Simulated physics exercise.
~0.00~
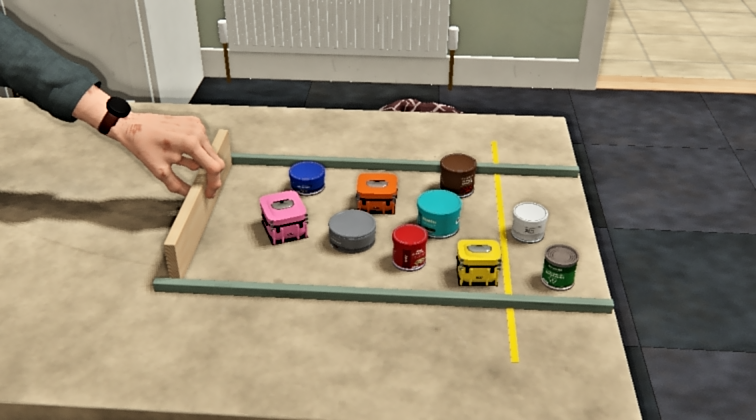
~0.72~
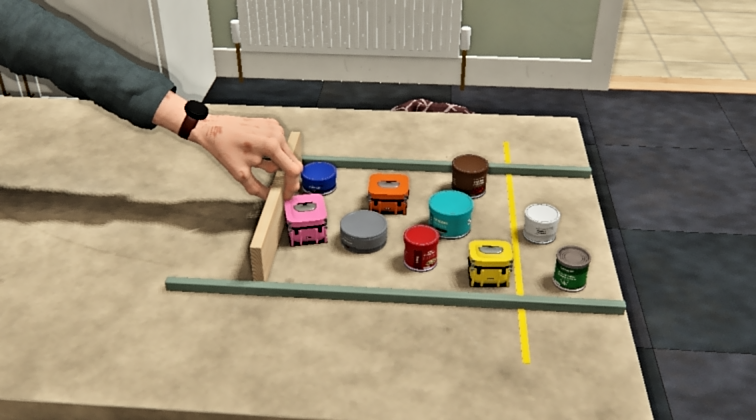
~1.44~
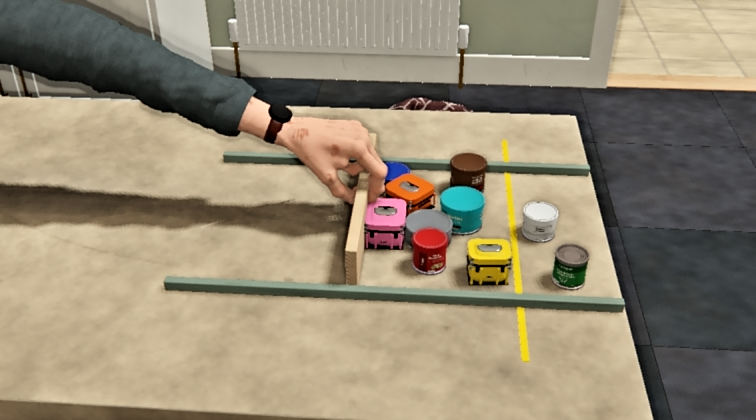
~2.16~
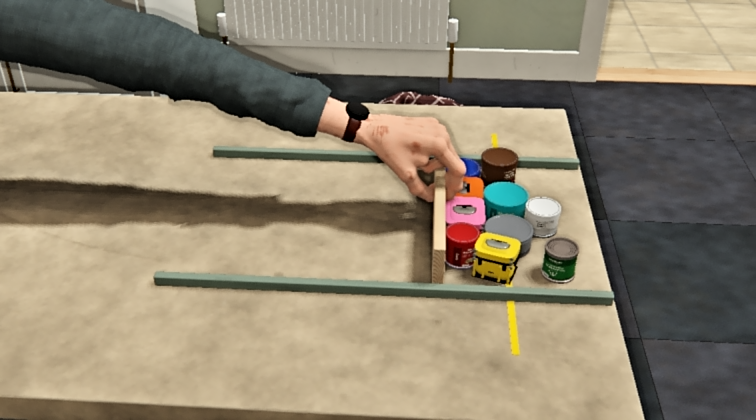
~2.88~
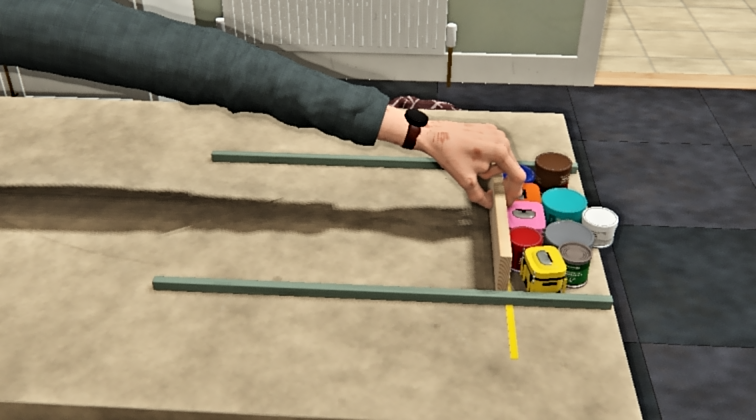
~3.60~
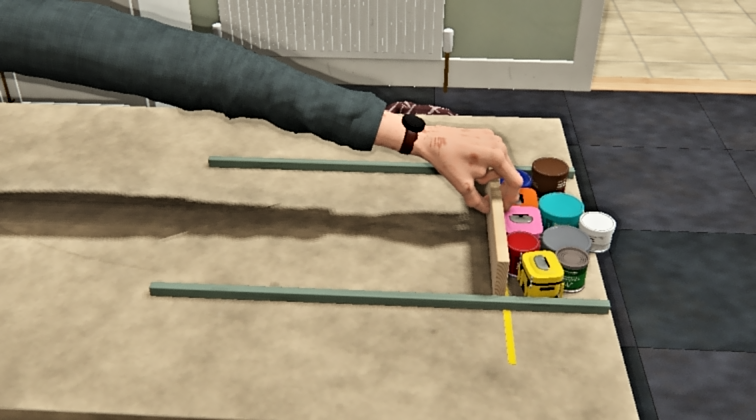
On a beige tabletop, a hand pushing a wooden board rightward, sweeping small tins and cases past a yellow line, all staying on.
